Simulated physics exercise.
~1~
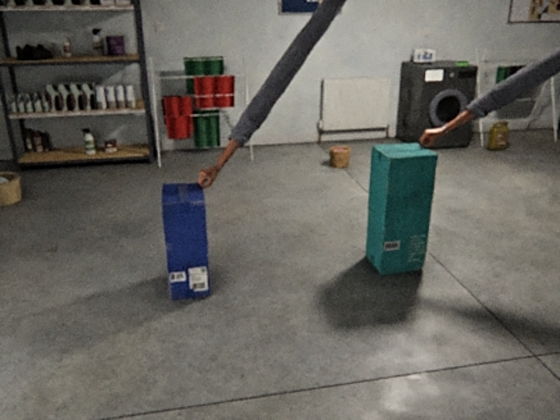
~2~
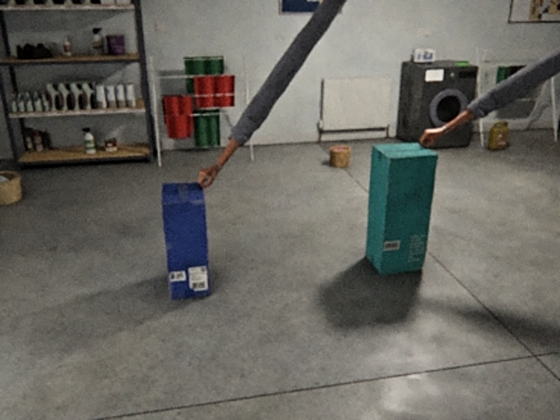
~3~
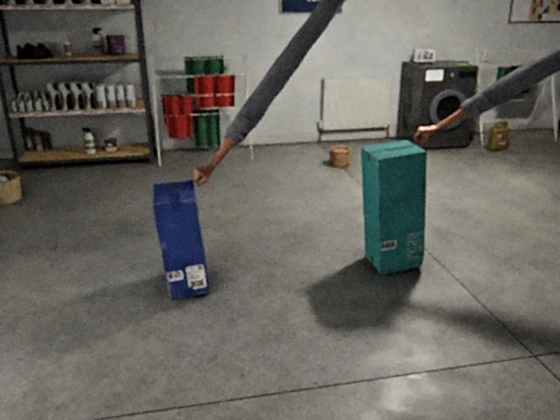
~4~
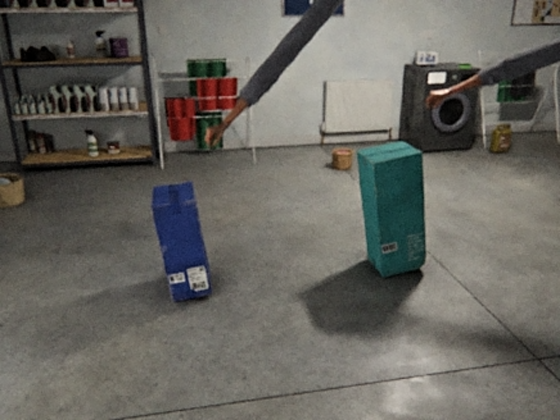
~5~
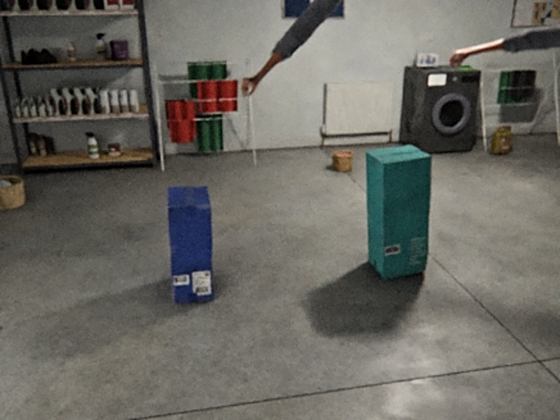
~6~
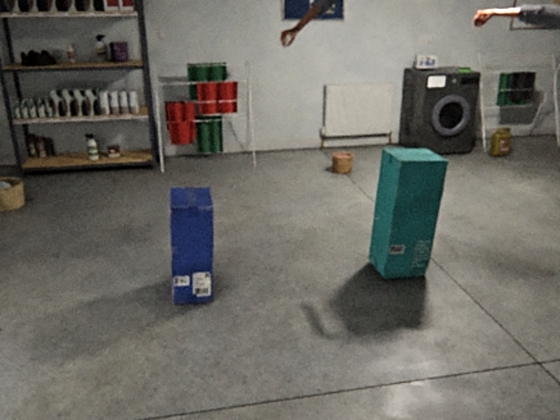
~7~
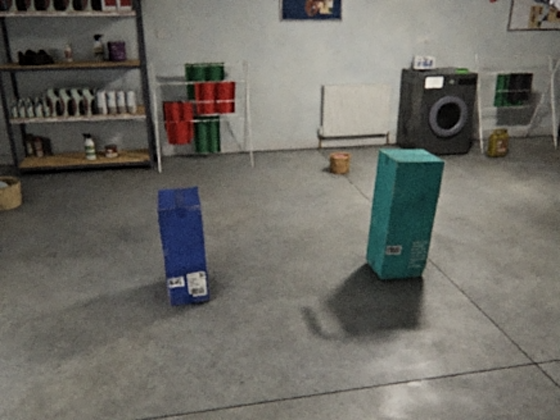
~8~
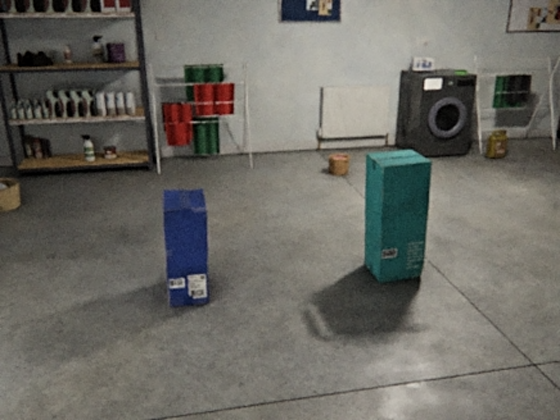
Two tall boxes, one blue and one turquoise, tipped slightly to the left as a hand pushed each near its top on a concrete floor. The hands let go and drew away, and both boxes rocked back and ended up standing upright.
